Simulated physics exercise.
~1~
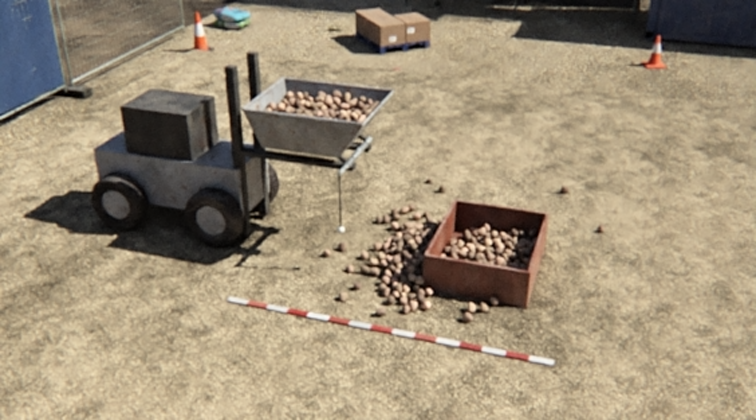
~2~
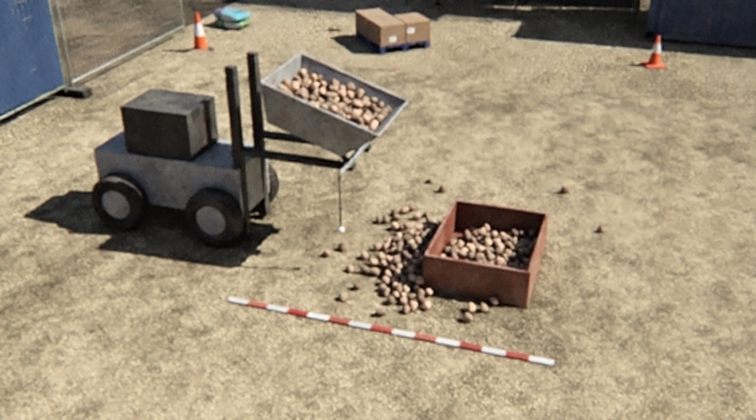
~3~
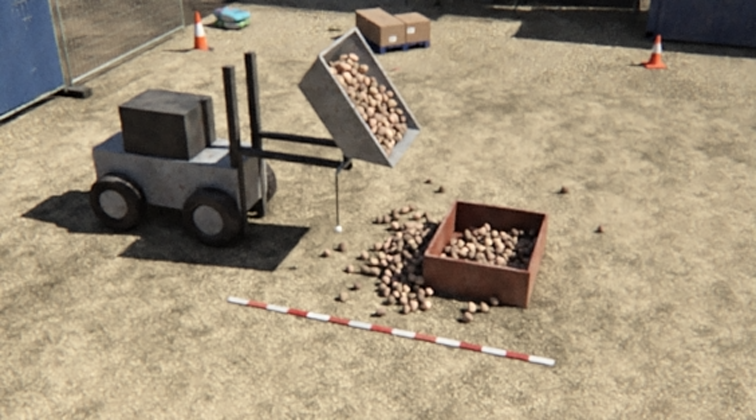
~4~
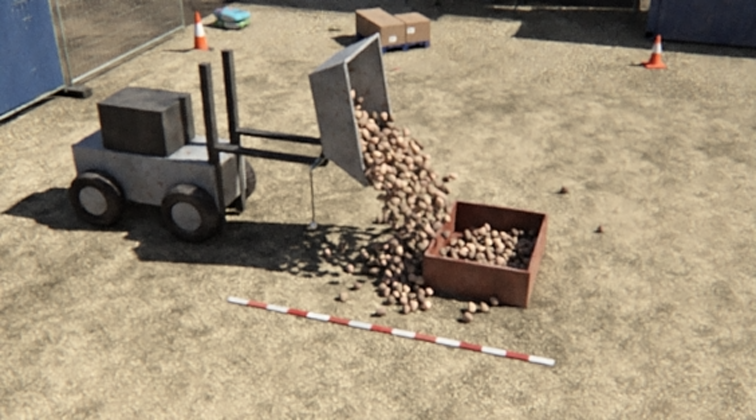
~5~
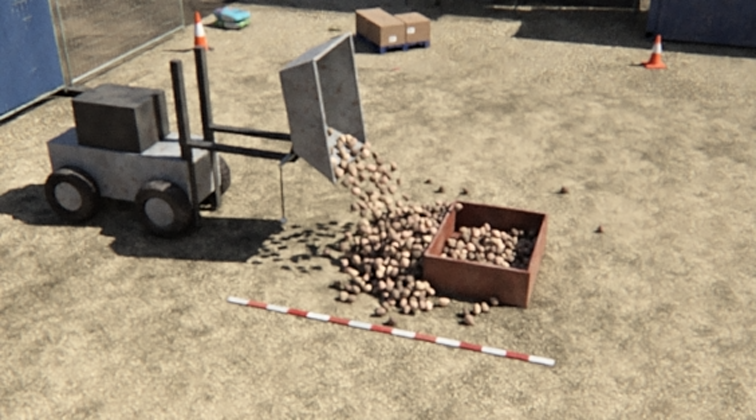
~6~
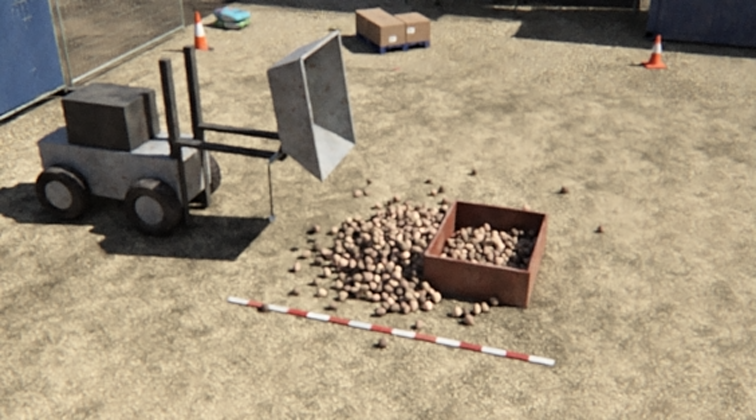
On a dirt yard, a forklift tips its skip while backing left, spilling cobbles mostly beside the bin.
